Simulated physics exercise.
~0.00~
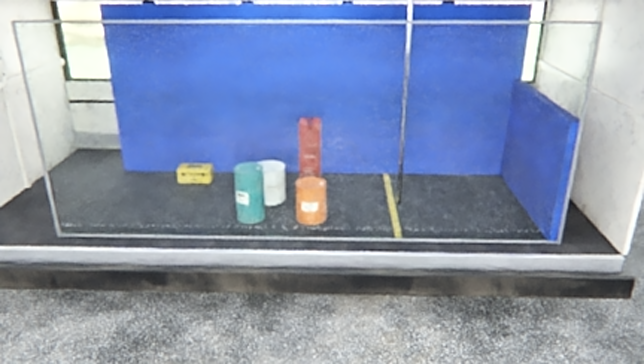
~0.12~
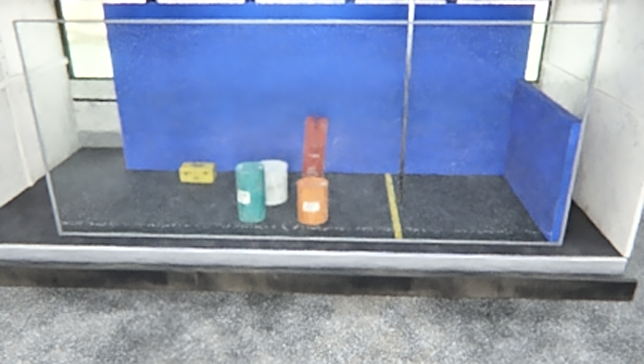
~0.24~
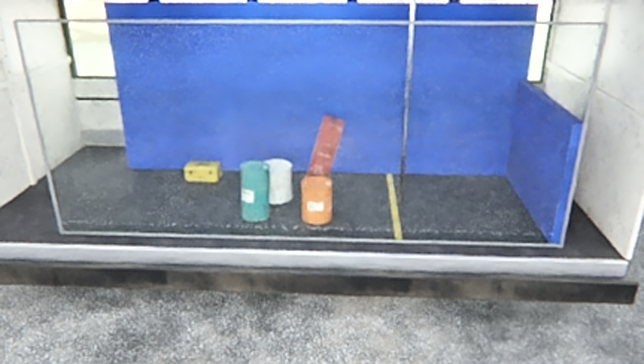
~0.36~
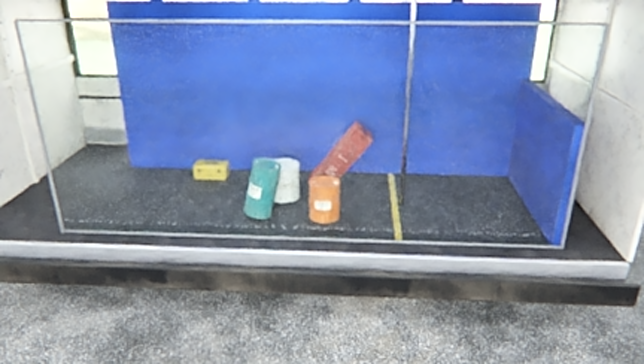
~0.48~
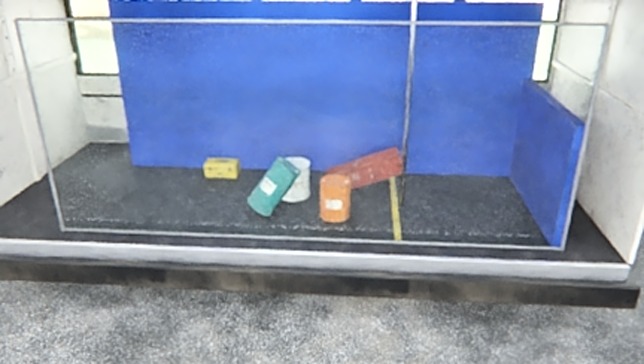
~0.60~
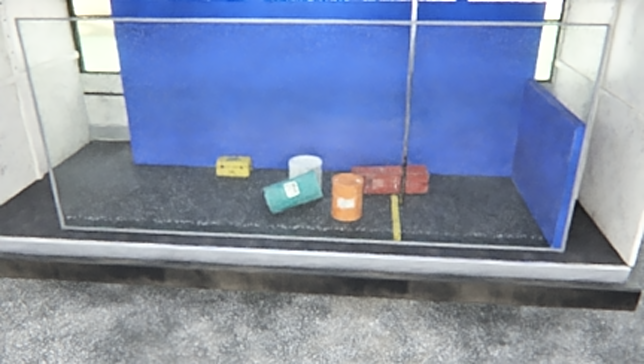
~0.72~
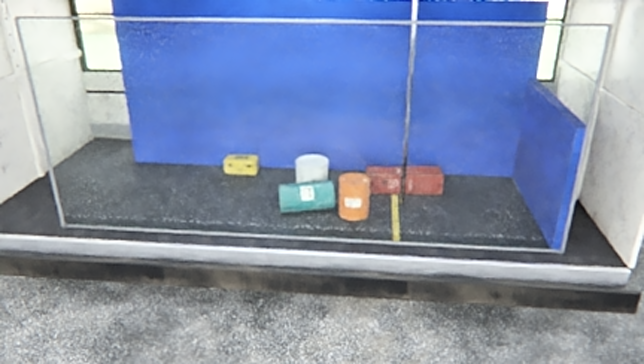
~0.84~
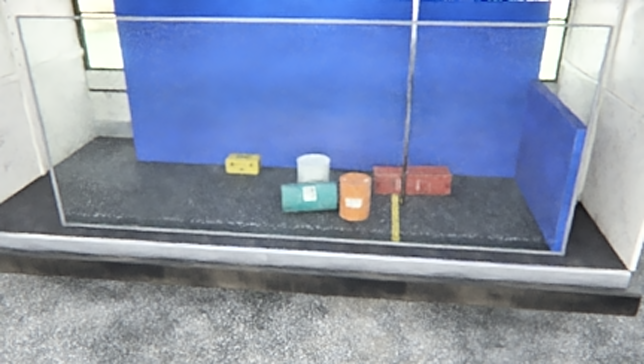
The red tall box tipped over to the right and slid across the yellow line, while the teal drum toppled onto its side and the upright orange drum, white drum and yellow toolbox slid a little right, all stopping short of the line.
